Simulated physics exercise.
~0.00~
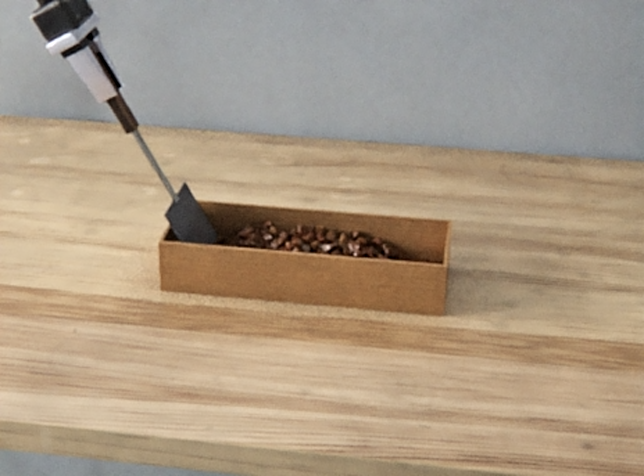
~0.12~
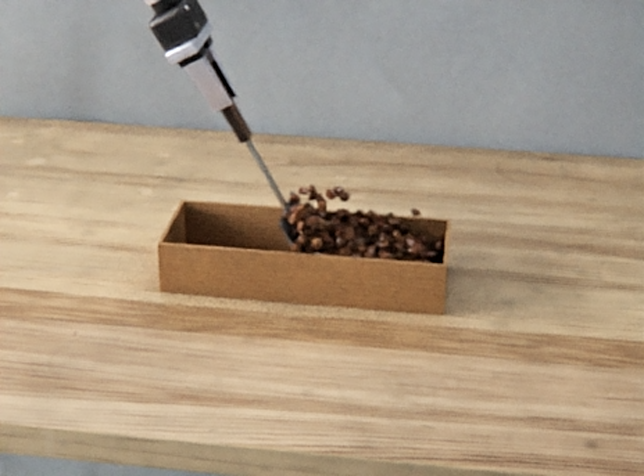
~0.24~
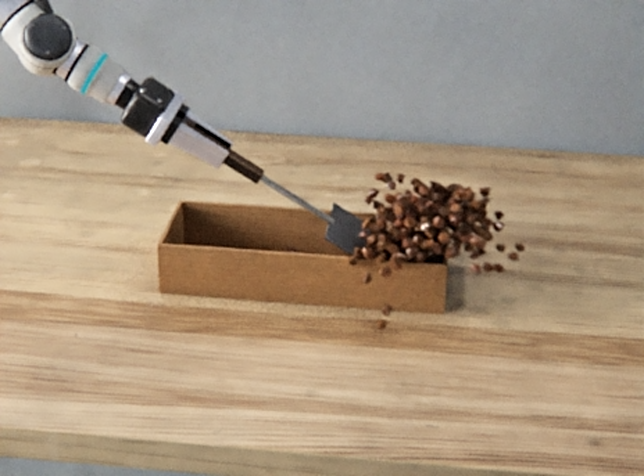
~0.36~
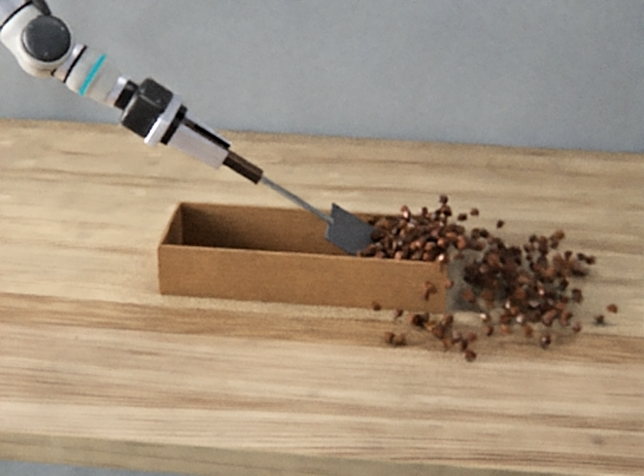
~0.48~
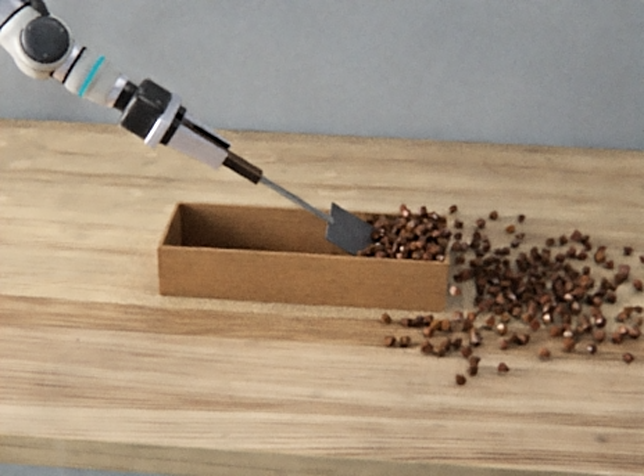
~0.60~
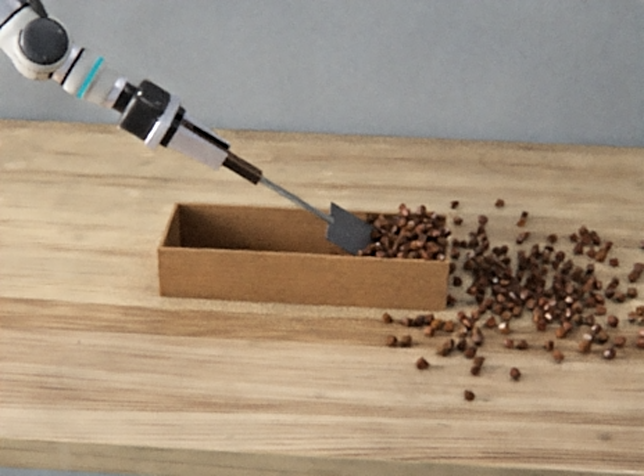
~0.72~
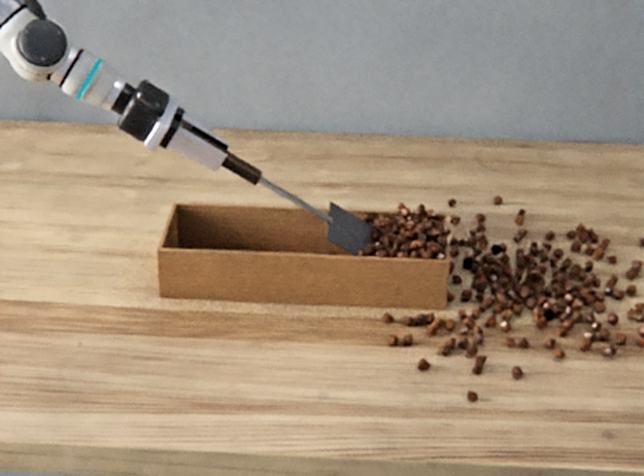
A robot arm sweeps brown pellets right with a turner, spilling many onto the table.
